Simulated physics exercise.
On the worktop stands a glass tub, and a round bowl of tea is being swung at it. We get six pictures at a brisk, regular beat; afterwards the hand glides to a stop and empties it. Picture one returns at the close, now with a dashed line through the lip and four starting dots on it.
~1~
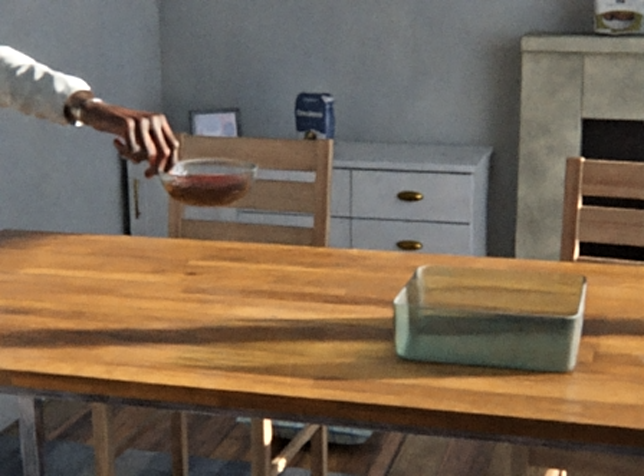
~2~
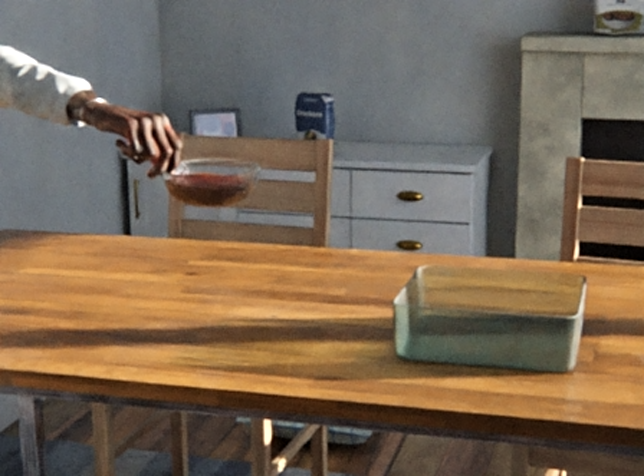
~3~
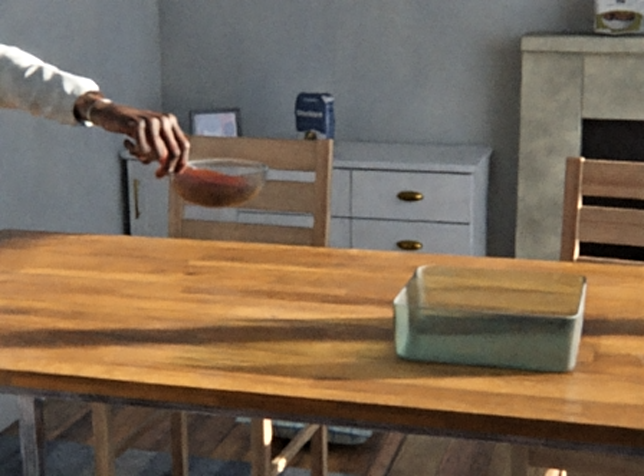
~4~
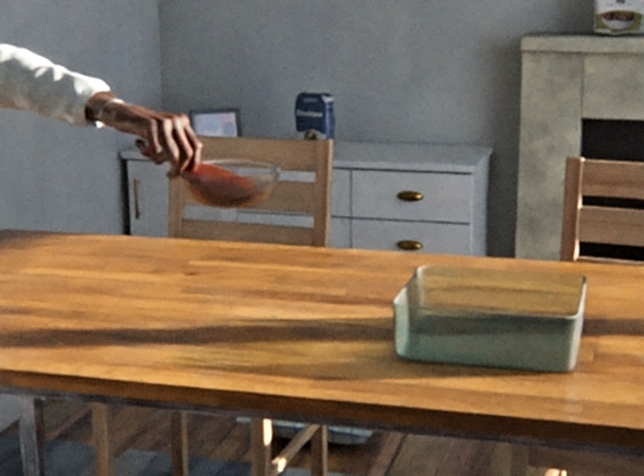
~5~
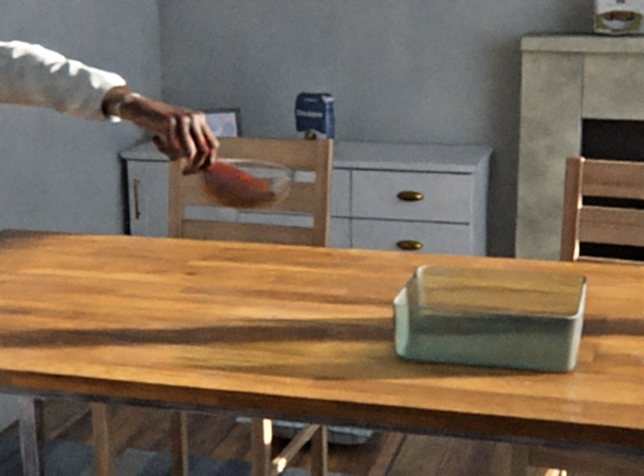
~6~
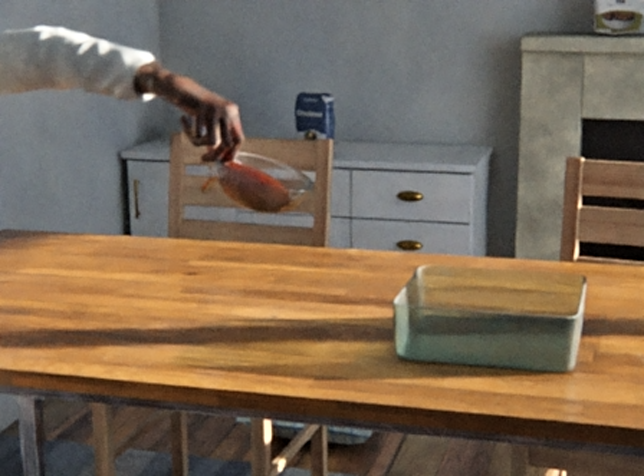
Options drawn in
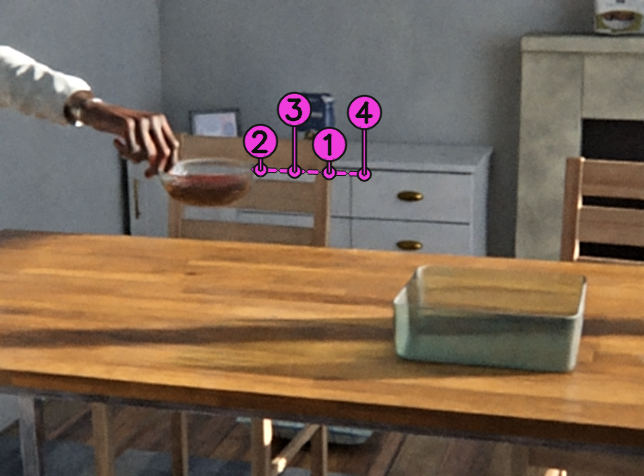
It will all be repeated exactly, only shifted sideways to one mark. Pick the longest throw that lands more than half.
Place 3 just does it.
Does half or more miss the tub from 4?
No, not at all.
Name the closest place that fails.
Here it is place 2.
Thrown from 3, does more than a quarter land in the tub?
Yes, clearly.
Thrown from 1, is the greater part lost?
No, that is safe.
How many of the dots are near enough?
Three of the four.
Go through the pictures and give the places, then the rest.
The first frame shows upright, lip at (253, 169); tub from (395, 357) to (574, 372); nothing has left yet.
The second frame shows upright, lip at (256, 169); nothing has left yet.
The third frame shows upright, lip at (264, 170); nothing has left yet.
The fourth frame shows upright, lip at (276, 170); tea is over the rim, down to (187, 166).
The fifth frame shows tipped about 3°, lip at (292, 174); tea is over the rim, down to (196, 172).
The sixth frame shows tipped about 18°, lip at (309, 187); tea is over the rim, down to (207, 191).
In magenta, 1 at (329, 172); 2 at (260, 169); 3 at (294, 171); 4 at (364, 174).
With 1, about 73 % lands in the tub, 9 % falls short and 18 % goes beside or beyond.
With 2, about 25 % lands in the tub, 69 % falls short and 5 % goes beside or beyond.
With 3, about 69 % lands in the tub, 20 % falls short and 11 % goes beside or beyond.
With 4, about 82 % lands in the tub, 8 % falls short and 10 % goes beside or beyond.
